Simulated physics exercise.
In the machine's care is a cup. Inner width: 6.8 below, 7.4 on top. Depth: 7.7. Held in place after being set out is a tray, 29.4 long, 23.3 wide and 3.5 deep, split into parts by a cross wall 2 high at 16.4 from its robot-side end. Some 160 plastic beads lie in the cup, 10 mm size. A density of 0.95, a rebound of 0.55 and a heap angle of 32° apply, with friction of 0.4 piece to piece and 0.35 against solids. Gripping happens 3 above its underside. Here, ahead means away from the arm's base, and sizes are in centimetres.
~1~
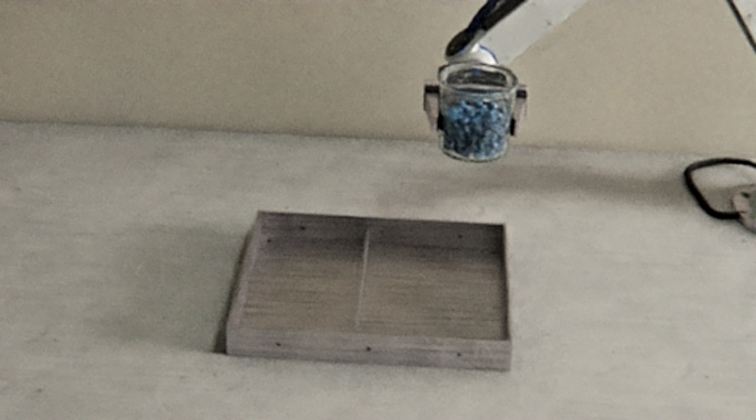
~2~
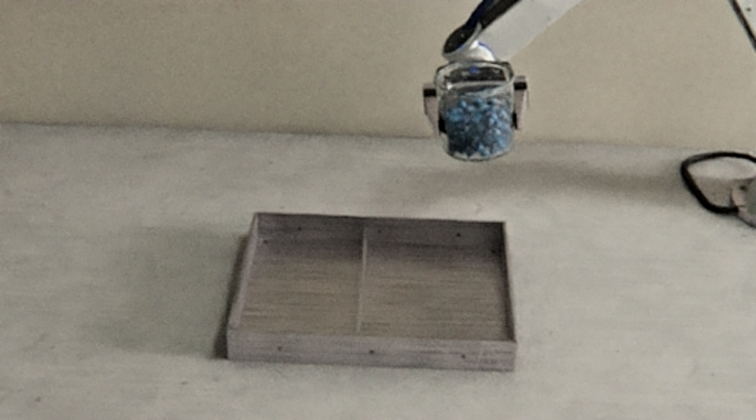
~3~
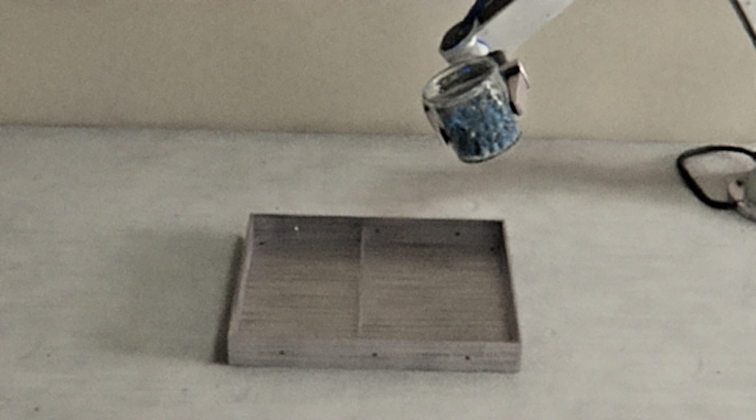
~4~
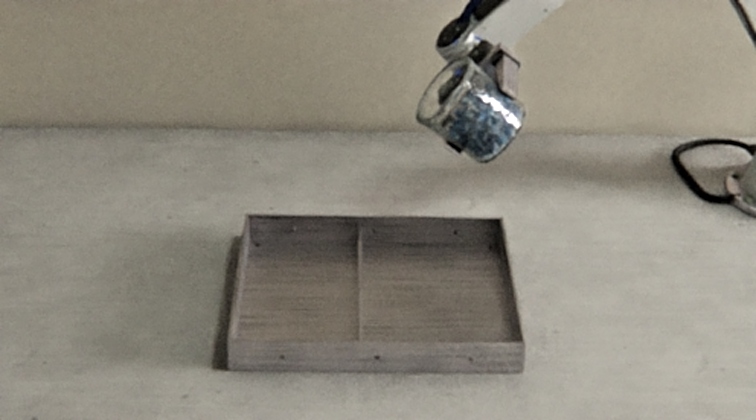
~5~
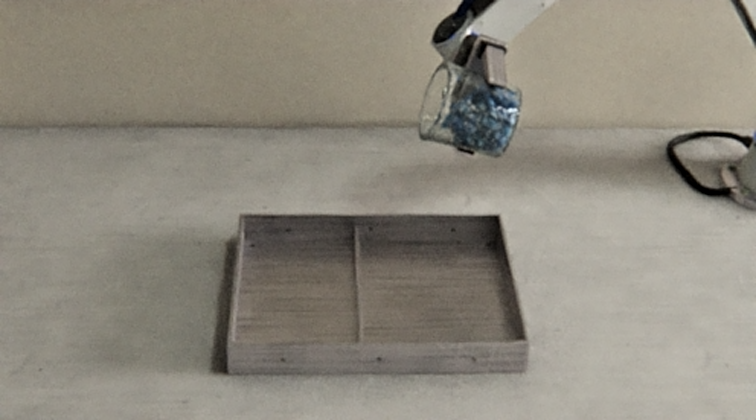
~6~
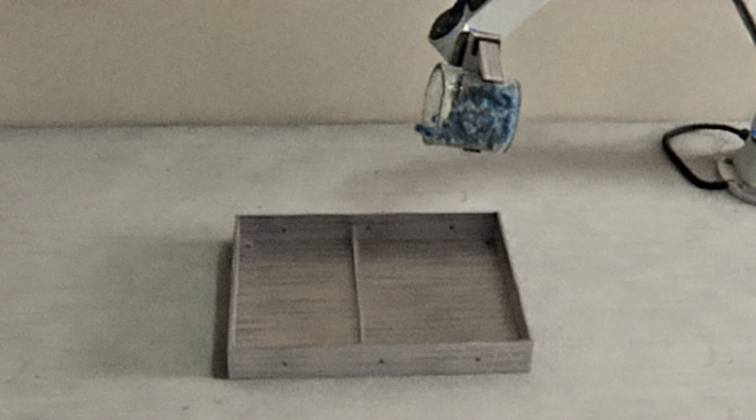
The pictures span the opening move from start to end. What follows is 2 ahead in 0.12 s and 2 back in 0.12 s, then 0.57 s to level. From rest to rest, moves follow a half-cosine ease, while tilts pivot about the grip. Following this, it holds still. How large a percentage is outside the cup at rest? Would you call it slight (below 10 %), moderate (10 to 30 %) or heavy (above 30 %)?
I would call it moderate.
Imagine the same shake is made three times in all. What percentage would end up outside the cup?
Estimate: Around 35 %.
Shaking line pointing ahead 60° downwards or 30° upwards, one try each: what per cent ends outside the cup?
First try about 5 %, second try about 15 %.
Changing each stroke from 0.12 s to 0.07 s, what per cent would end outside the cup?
In that case it would be near 35 percent.
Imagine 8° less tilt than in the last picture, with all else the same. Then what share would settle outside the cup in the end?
Around 5 in a hundred, I'd say.
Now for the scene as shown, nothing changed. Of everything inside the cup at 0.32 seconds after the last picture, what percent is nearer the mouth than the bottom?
My estimate is near 40 per cent.
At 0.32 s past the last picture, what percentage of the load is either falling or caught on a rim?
9 per cent.
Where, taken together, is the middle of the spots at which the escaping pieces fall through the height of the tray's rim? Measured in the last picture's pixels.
Close to pixel (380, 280).
Then, 0.32 s later, tilted 75° forward, highest piece 24 above the table; 142 in the cup, 5 in the robot-side part, 15 in flight or on a rim.
Then, 0.65 s later, tilted 15° forward, highest piece 27 above the table; 137 in the cup, 20 in the robot-side part, 5 in the far-side part.
Then, 1.01 s later, level, highest piece 27 above the table; 137 in the cup, 19 in the robot-side part, 6 in the far-side part.
Then, 2.06 s later, level, highest piece 27 above the table; 137 in the cup, 19 in the robot-side part, 6 in the far-side part.
At rest, 137 in the cup, 19 in the robot-side part, 6 in the far-side part. That is 15 % outside the cup.
